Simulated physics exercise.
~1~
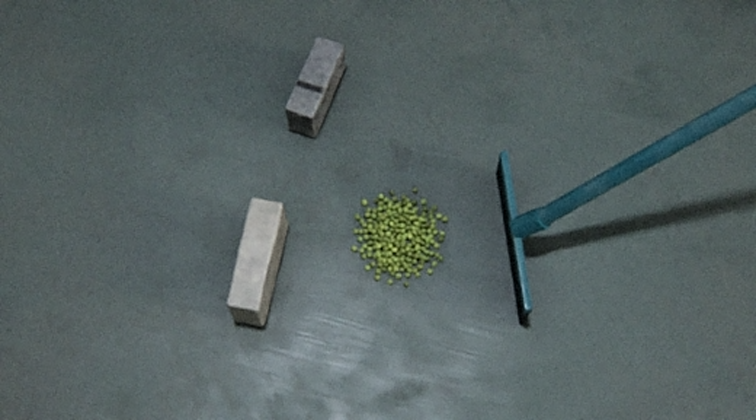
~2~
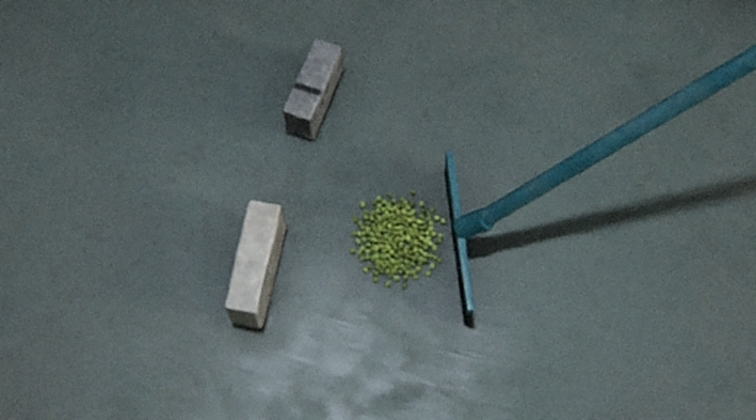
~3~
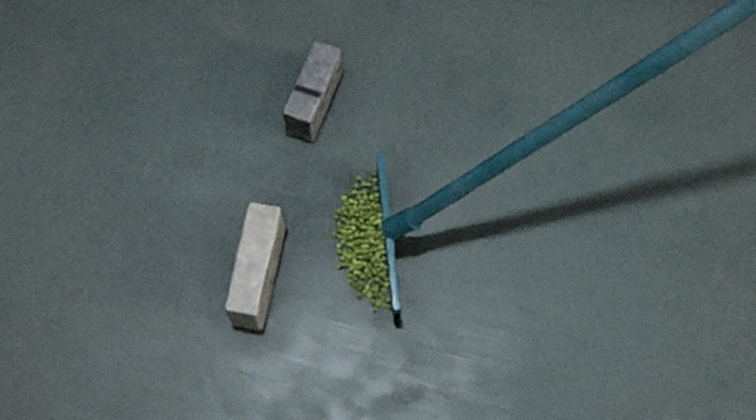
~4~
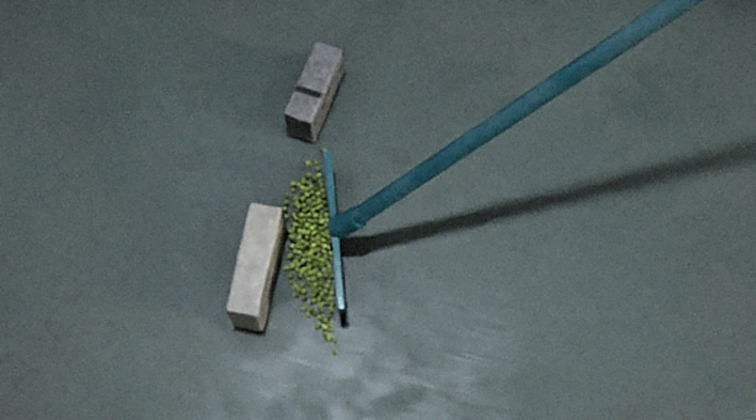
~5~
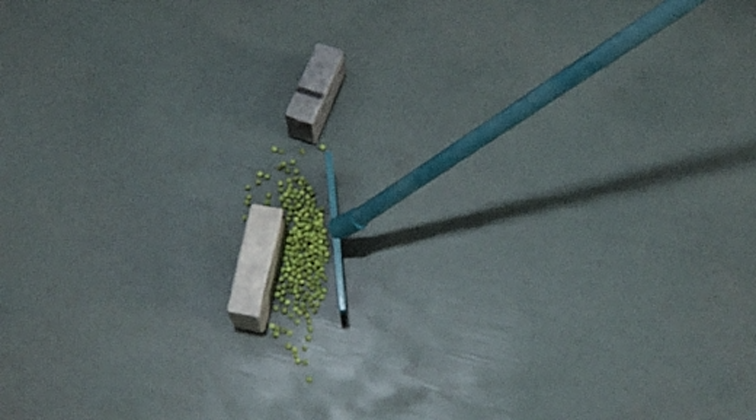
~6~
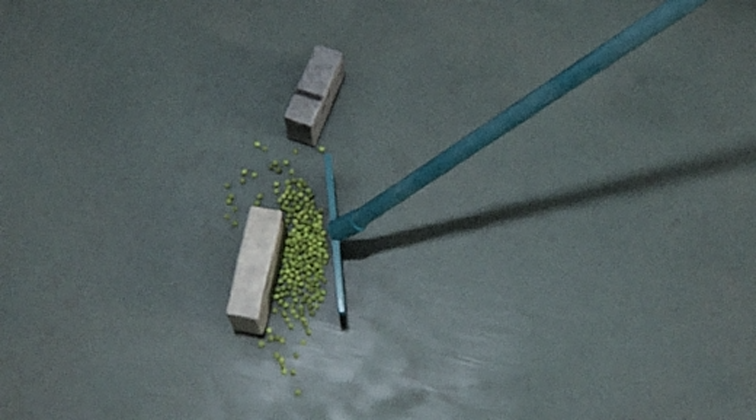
At the start, a loose round patch of small green peas lies on a grey floor between two blocks on the left and a teal squeegee on the right. The squeegee slides left, reaches the peas and presses them into a tall, narrow band. It pushes them on towards the nearer, paler block, then stops just short of it and stays there. The peas keep spreading, some rolling into the gap between the blocks and a few slipping round the pale block's lower end. Finally, most rest packed between the squeegee and that block.
